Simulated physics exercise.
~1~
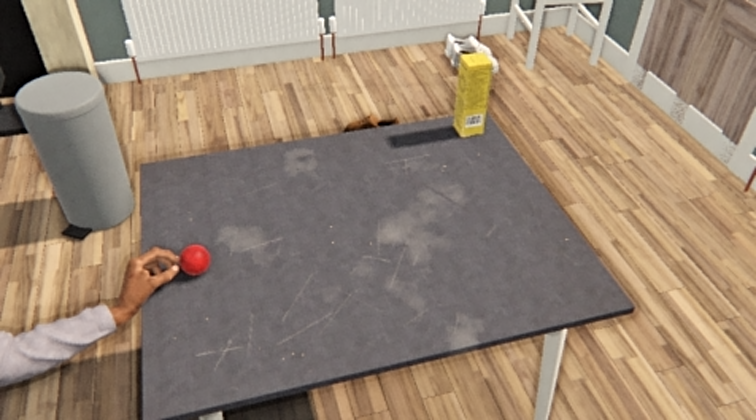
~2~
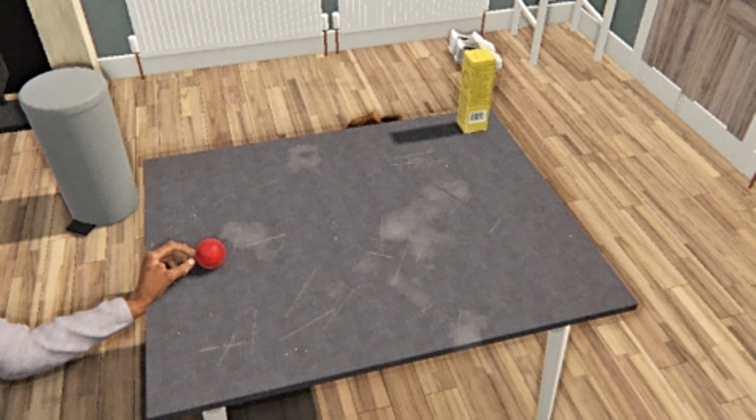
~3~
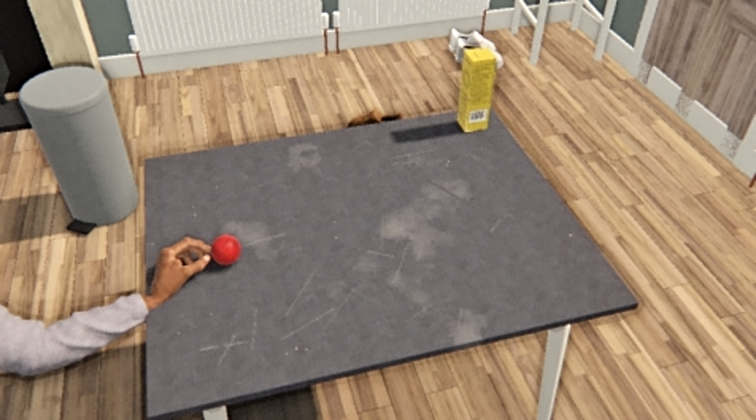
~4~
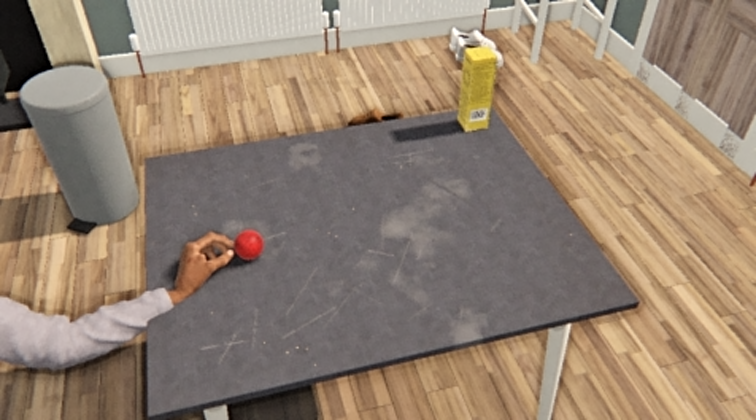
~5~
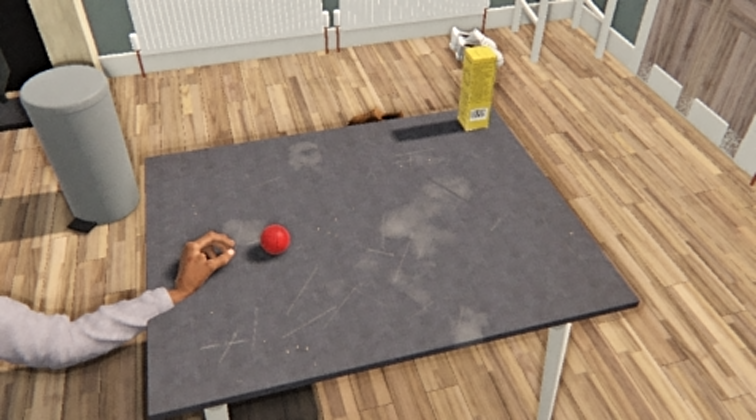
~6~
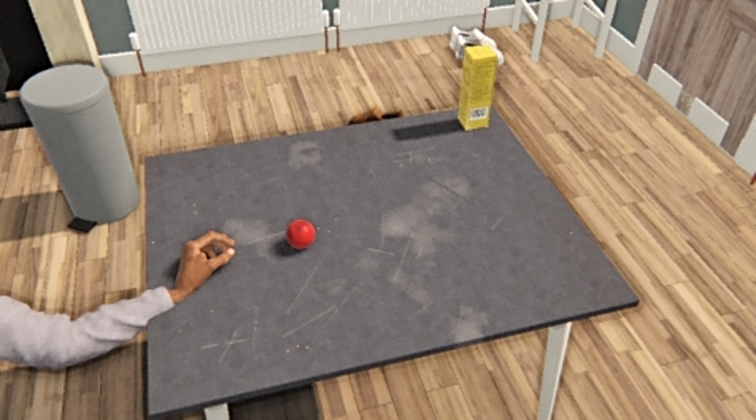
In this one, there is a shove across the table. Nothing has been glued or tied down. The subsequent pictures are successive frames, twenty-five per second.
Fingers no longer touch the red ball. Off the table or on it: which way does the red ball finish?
Off the table.
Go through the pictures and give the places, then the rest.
In the first picture, under the hand; red ball (195, 260).
In the second picture, under the hand; red ball (211, 254).
In the third picture, under the hand; red ball (226, 250).
In the fourth picture, red ball (249, 245).
In the fifth picture, red ball (275, 240) rolled about its own width.
In the sixth picture, red ball (300, 234) rolled well along.
Then, 0.30 s after the last picture, red ball rolled well along near (470, 203).
Then, 0.70 s after the last picture, red ball now off the table.
By the end, off the table, red ball.
